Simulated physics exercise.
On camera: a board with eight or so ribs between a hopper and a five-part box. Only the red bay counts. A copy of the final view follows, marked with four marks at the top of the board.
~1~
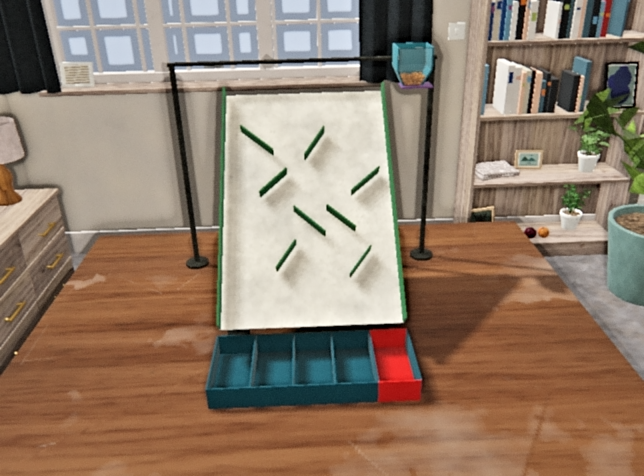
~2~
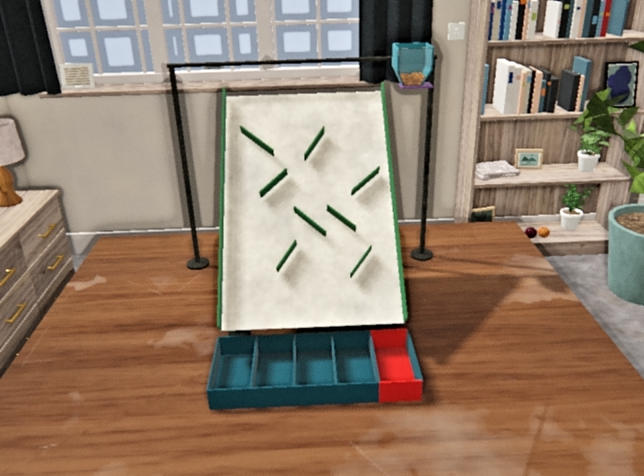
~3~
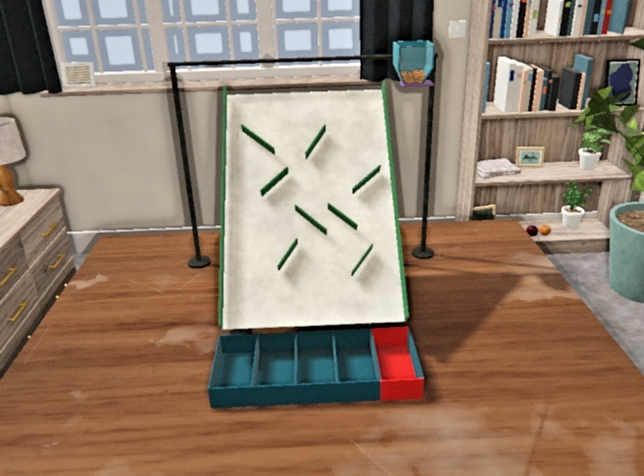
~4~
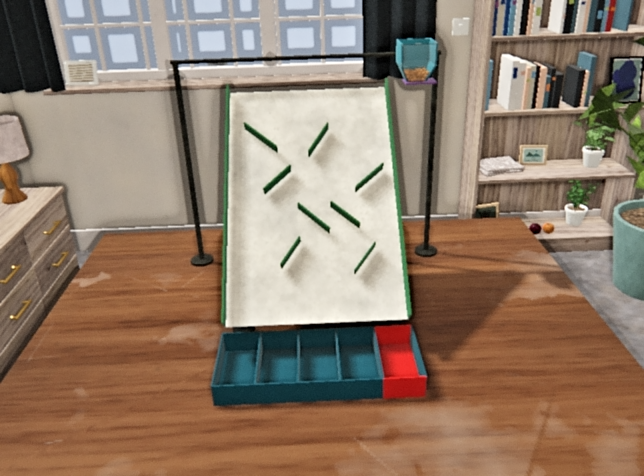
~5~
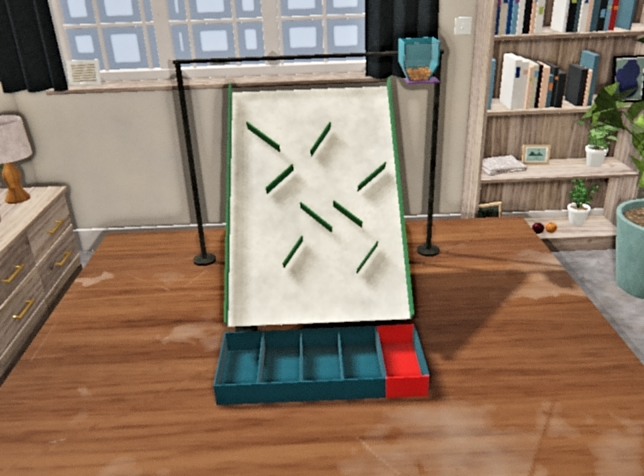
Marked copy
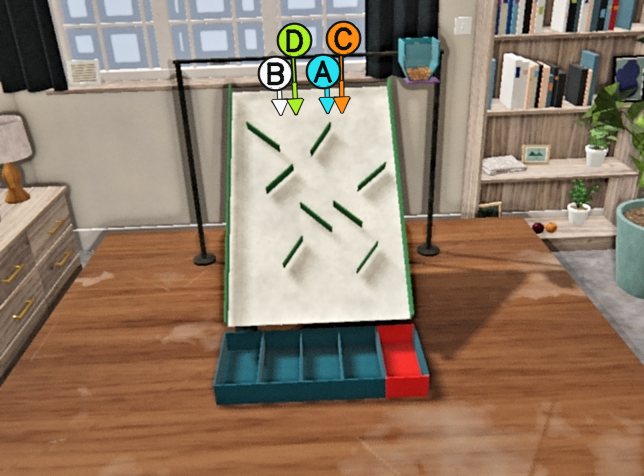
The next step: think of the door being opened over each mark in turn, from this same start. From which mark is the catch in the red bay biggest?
Mark C.
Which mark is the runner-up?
A it is.
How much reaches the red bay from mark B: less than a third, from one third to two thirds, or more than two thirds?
It is less than a third.
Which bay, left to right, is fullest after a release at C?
The fifth from the left.
On the marked copy, mark A meets the board at (327, 107); mark B meets the board at (280, 109); mark C meets the board at (341, 107); mark D meets the board at (295, 108).
With A, close to a third in the red bay, close to two thirds in other bays.
With B, only a few in the red bay, all but a few in other bays.
With C, close to half in the red bay, close to a third in other bays, only a few outside the box.
With D, only a few in the red bay, all but a few in other bays, only a few outside the box.
